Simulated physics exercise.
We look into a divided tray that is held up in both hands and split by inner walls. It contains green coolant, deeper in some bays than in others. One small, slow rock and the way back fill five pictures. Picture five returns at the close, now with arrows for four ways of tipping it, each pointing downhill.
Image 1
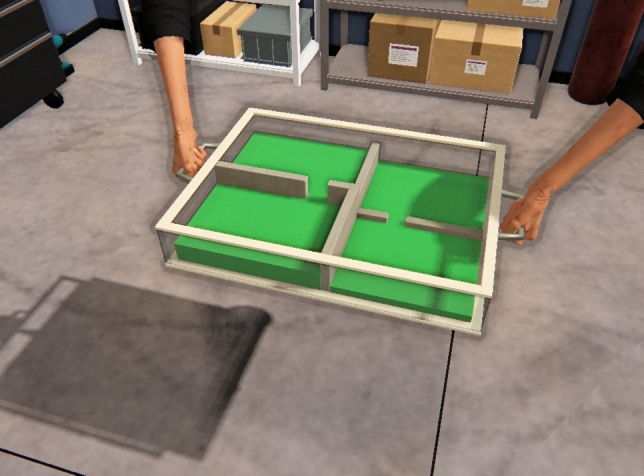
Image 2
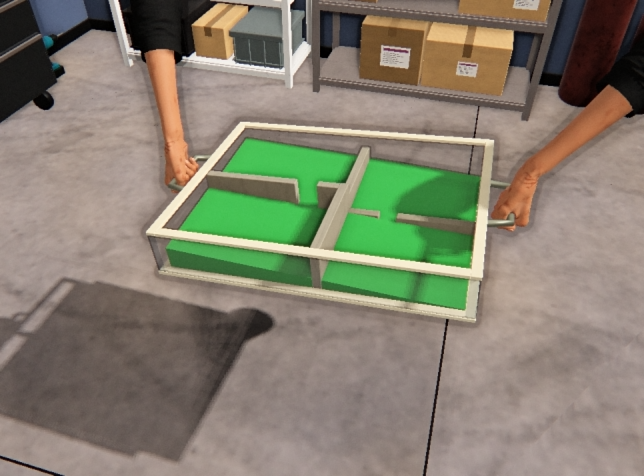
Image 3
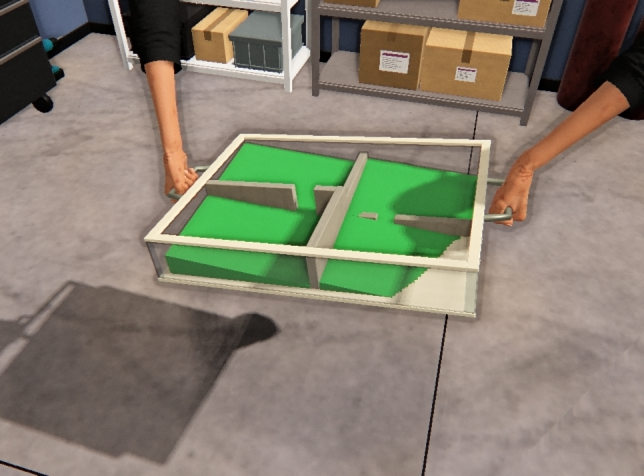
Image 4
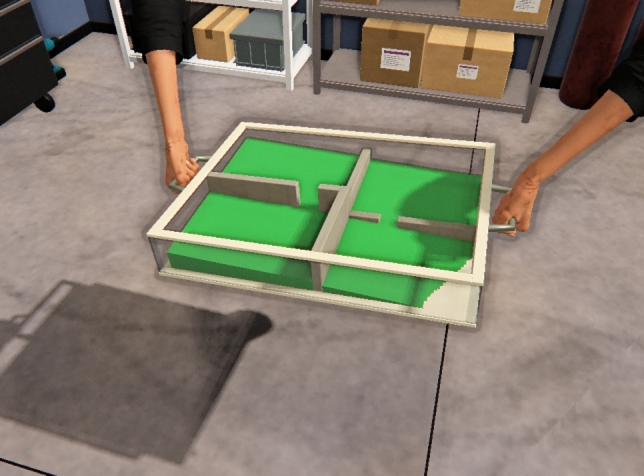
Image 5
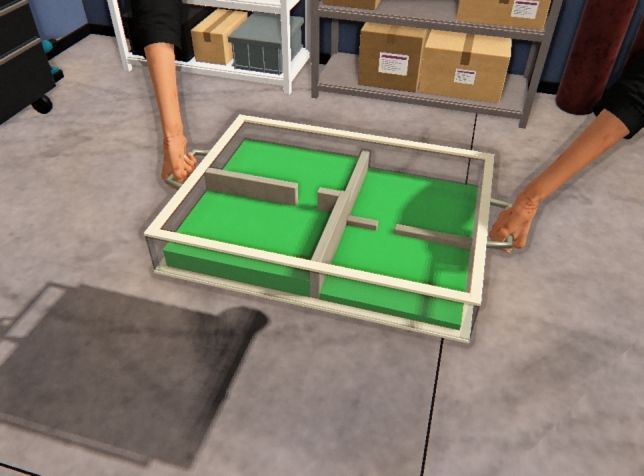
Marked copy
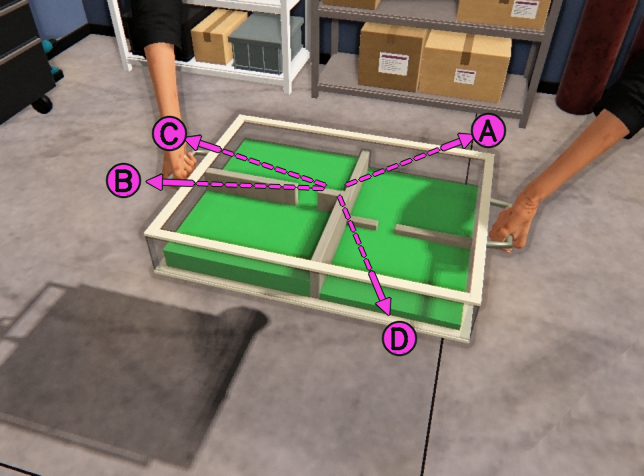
The clip opens on two hands holding a clear-sided, divided tray of green liquid level above a concrete floor. The hands tip it down toward the back left, and a pale patch of bare bottom appears at the front right. They then ease it back to level, and green covers the patch.
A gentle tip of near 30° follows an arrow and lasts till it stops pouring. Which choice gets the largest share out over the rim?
A works best here.
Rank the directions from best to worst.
A, D, C, B.
On the marked copy, A ends at (469, 137); B ends at (152, 181); C ends at (189, 139); D ends at (386, 309).
With A, about 22 % stays in the tray, the largest part in the back right bay.
With B, about 62 % stays in the tray, the largest part in the front left bay.
With C, about 49 % stays in the tray, the largest part in the back left bay.
With D, about 35 % stays in the tray, the largest part in the front right bay.
